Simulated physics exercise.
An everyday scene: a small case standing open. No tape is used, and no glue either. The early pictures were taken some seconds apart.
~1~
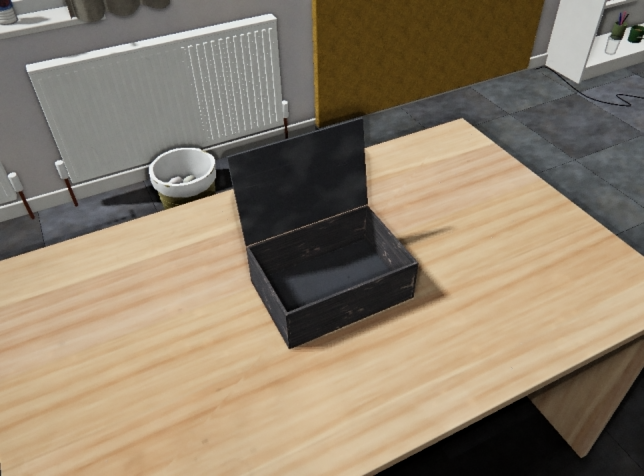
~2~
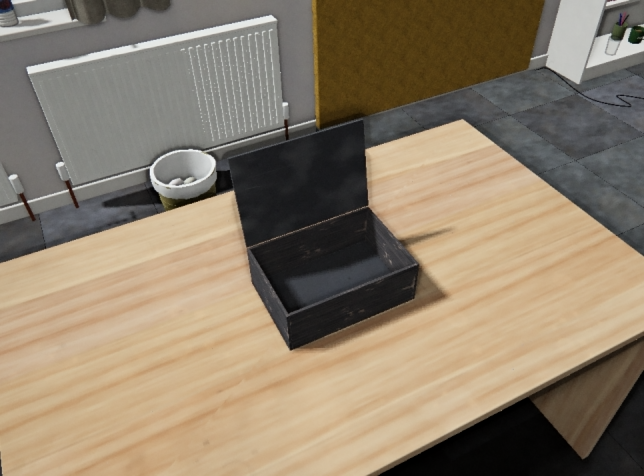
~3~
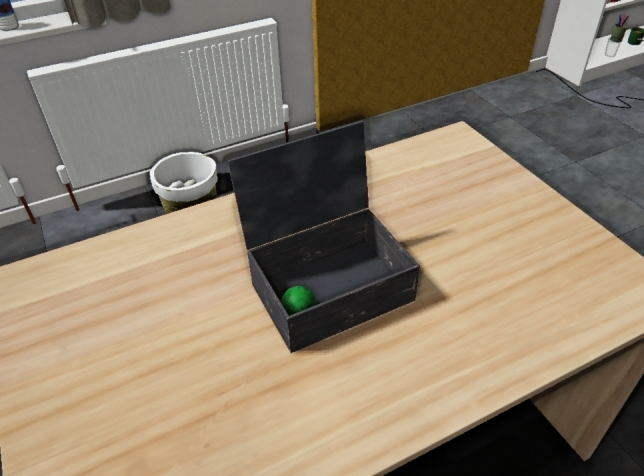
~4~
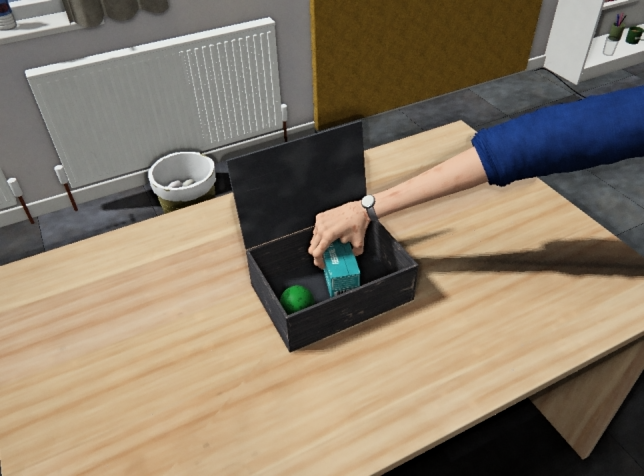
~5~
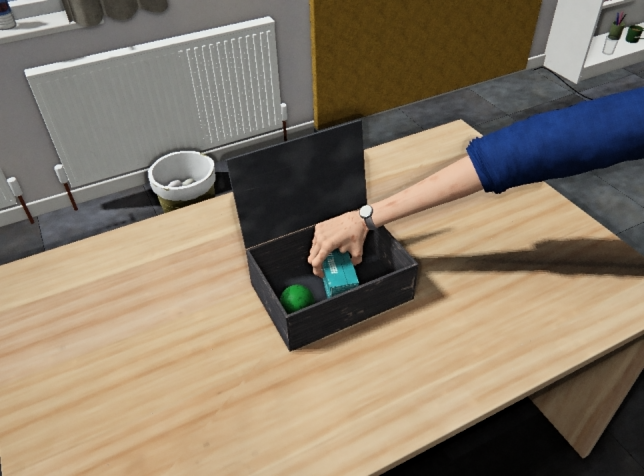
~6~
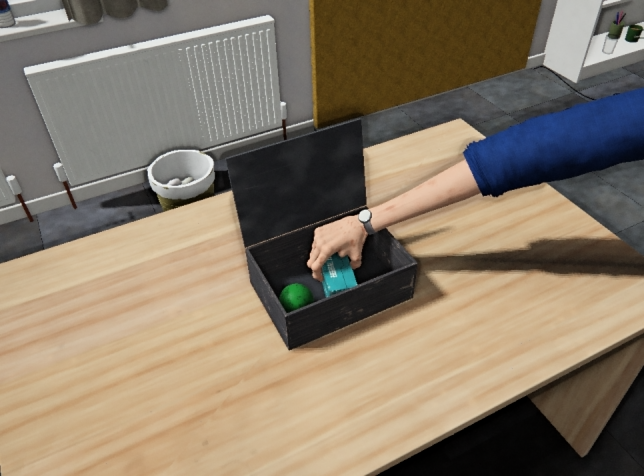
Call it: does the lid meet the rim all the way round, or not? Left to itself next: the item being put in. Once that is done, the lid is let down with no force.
It meets the rim all the way round.
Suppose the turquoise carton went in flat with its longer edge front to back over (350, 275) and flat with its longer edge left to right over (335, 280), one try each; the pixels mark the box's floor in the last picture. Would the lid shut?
Try 1: Lid shut; try 2: Lid shut.
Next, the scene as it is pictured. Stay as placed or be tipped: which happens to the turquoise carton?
At the finish it holds its orientation.
Then, 1.20 s on from there, lid starting down.
Then, 1.60 s on from there, lid 59° above the rim.
Then, 1.80 s on from there, lid 32° above the rim.
Then, 2.00 s on from there, lid shut.
In the end, lid shut; both unmoved. At the end, from the last picture's camera, turquoise carton near (336, 274).
